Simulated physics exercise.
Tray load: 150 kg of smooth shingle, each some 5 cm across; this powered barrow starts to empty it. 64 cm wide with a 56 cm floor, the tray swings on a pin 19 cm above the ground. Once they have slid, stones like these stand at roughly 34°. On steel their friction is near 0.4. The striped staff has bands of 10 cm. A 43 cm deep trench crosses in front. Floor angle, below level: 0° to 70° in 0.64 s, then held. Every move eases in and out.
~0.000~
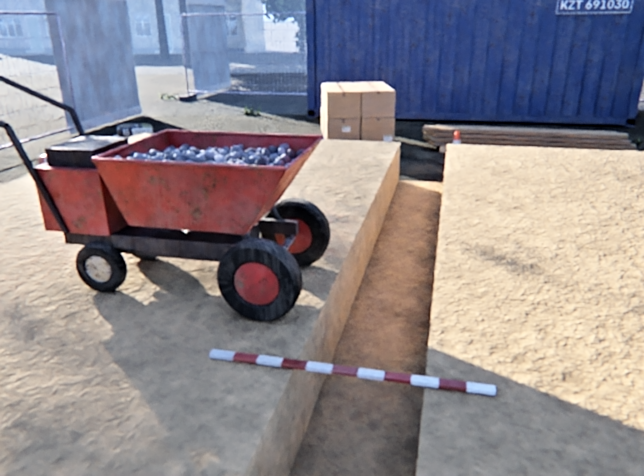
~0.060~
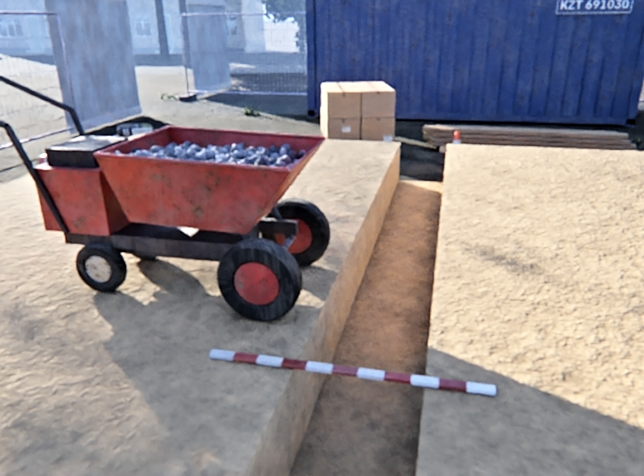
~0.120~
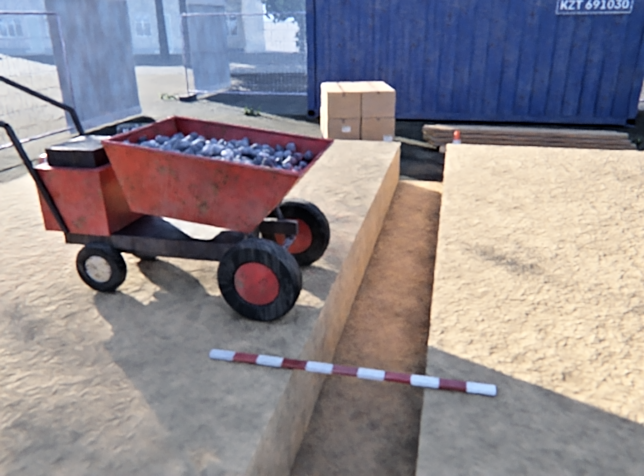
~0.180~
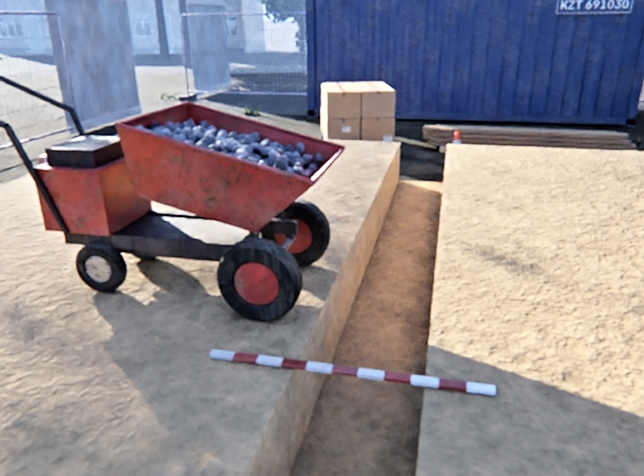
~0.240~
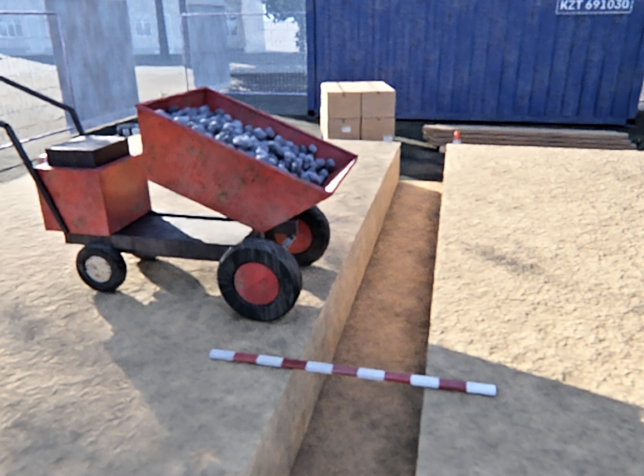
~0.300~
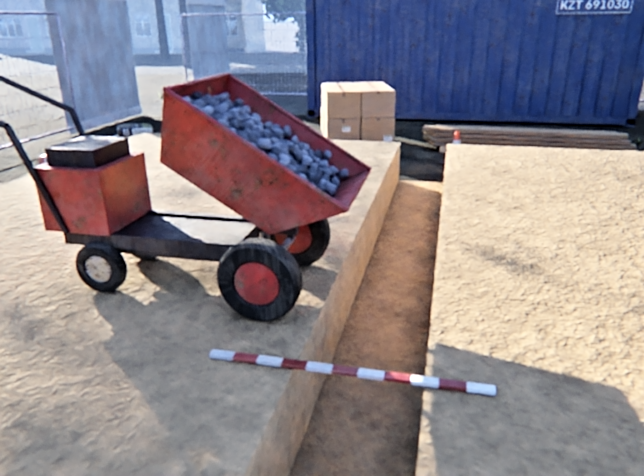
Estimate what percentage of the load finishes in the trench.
Roughly 41 percent.
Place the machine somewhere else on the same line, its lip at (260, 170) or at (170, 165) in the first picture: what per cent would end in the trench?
Roughly 65 per cent, then 85 per cent.
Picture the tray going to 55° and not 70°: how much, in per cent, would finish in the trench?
About 30%.
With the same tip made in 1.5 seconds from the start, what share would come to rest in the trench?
Then roughly 60 percent.
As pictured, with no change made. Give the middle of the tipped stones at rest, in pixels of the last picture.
Roughly (462, 303), I'd say.
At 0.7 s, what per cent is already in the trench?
Close to 15 per cent at that time.
After 0.5 s the floor is at 59°; 100 % in the tray; the foremost stones are at (369, 236).
After 0.7 s the floor is at 70°; 74 % in the tray, 13 % in the trench, 13 % past the trench; the foremost stones are at (467, 306).
After 1.1 s the floor is at 70°; 20 % in the tray, 22 % in the trench, 58 % past the trench; the foremost stones are past the picture's edge.
After 3.0 s the floor is at 70°; 0 % in the tray, 41 % in the trench, 59 % past the trench; the foremost stones are past the picture's edge.
